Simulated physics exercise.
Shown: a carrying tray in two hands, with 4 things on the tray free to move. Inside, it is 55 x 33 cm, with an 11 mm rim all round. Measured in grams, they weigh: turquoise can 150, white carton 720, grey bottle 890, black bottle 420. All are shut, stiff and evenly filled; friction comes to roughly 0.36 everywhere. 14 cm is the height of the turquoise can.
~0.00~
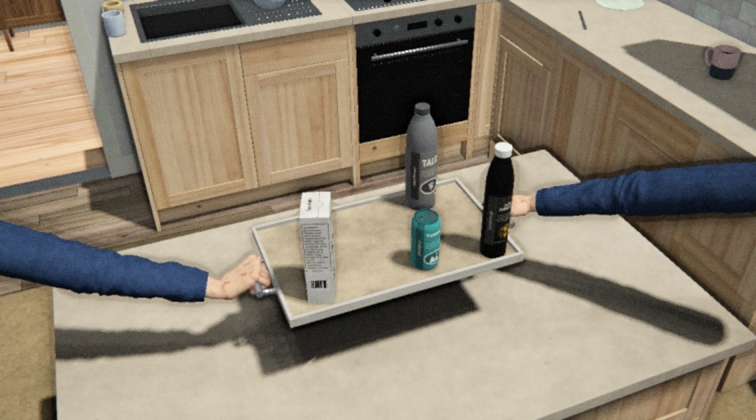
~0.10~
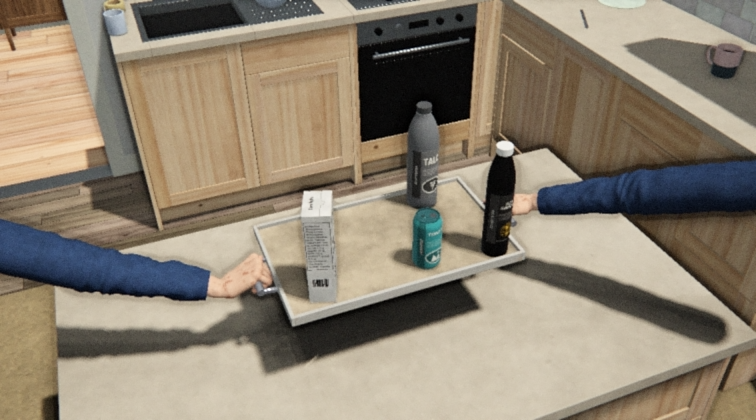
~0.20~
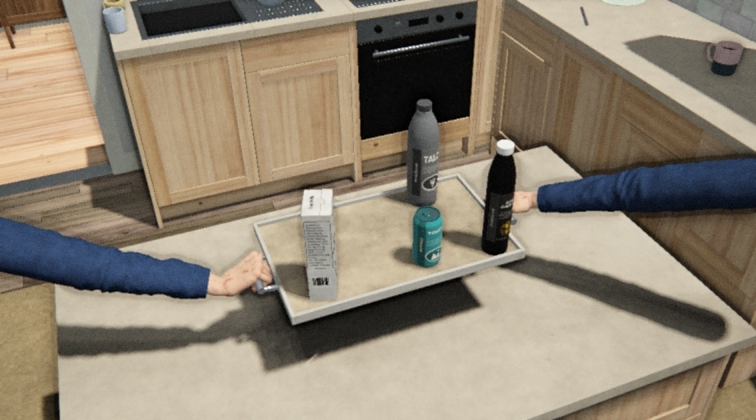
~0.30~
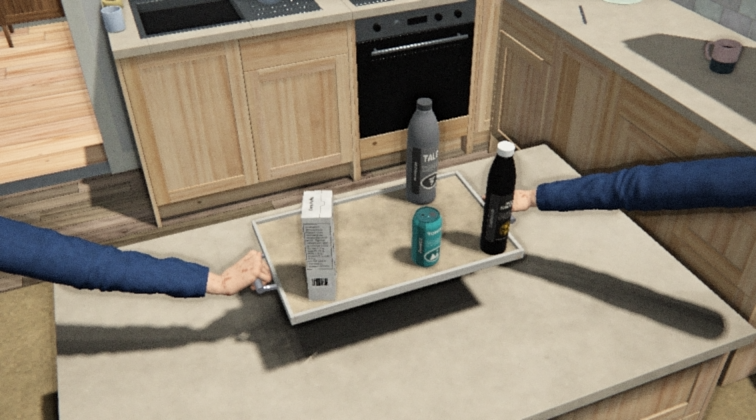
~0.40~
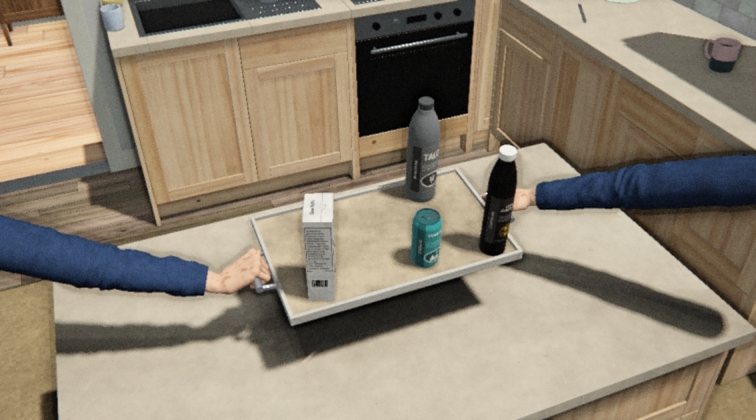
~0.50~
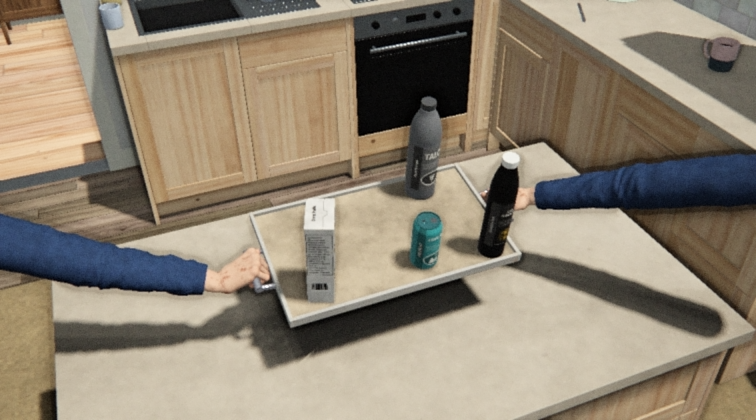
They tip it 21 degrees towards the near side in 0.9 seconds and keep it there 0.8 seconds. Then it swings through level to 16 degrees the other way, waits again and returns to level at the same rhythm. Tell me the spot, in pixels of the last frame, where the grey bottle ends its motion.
The grey bottle ends its motion close to (457, 230).
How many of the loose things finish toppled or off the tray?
I count 2.
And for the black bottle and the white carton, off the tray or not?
Once it settles, the black bottle has gone out of bounds; as for the white carton, it keeps within bounds.
After 1.00 s, tilt 21°, near edge down; black bottle now off the tray; grey bottle tipped 13° from how it sat near (436, 159).
After 1.20 s, tilt 21°, near edge down; grey bottle tipped 66° from how it sat near (453, 213).
After 2.20 s, tilt 6°, near edge down; grey bottle on its side near (457, 235); white carton slid 3 cm; turquoise can slid 3 cm.
After 3.60 s, tilt 16°, far edge down; grey bottle on its side near (454, 219); white carton slid 3 cm; turquoise can slid 2 cm.
At rest (4.9 s), off the tray, black bottle; tipped over on the tray, grey bottle; the other 2 in place, give or take 5 cm. In the last view, grey bottle near (457, 230).
